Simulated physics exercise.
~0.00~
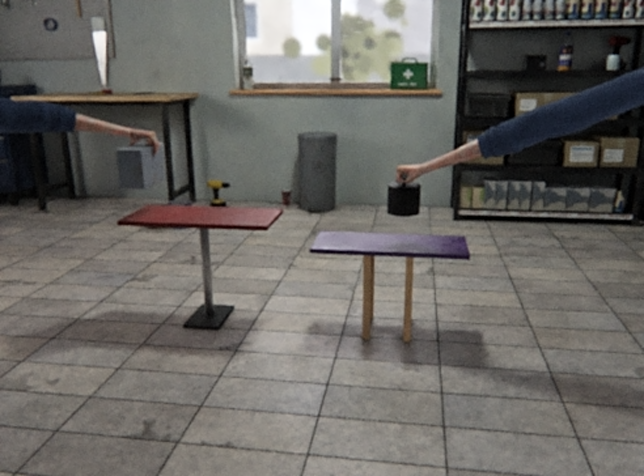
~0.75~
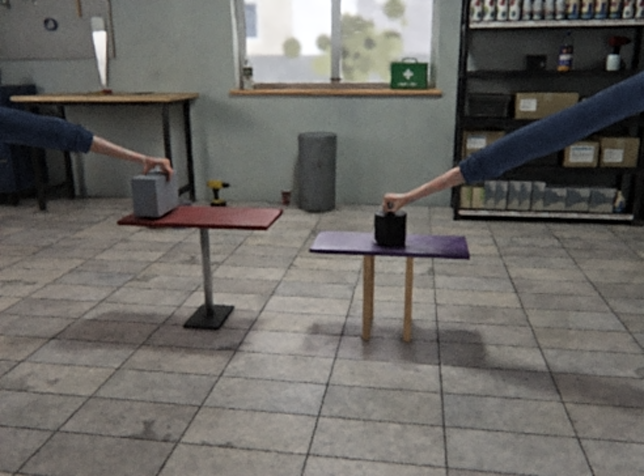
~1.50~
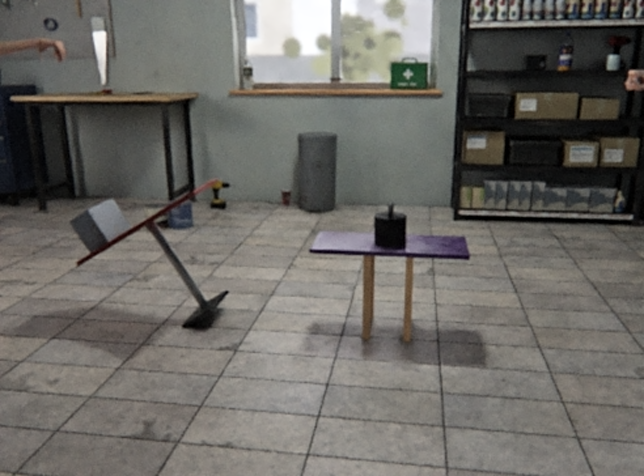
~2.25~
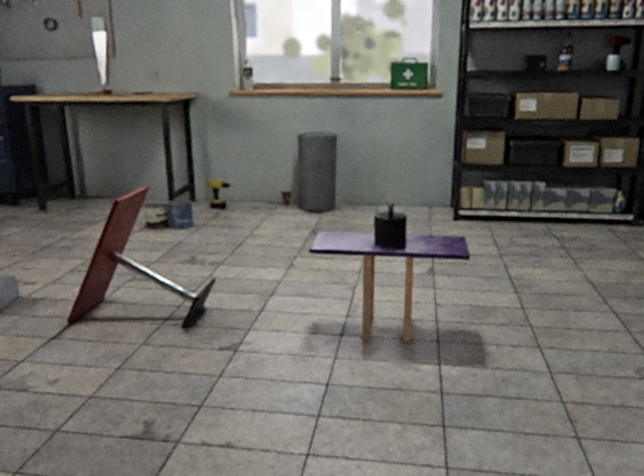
To begin with, two arms reach in from opposite sides of a tiled workshop, one holding a grey block above a red stand, the other holding a black object above a purple plant stand. The hands lower both things, setting the grey block near the left end of the red top and the black object near the middle of the purple one. Once the hands let go and draw back, the red stand tips to the left with the block on its lowered end. It goes over, its top steeply tilted against the floor, and the block ends up at the far left. The purple stand stays upright and steady, still holding the black object.
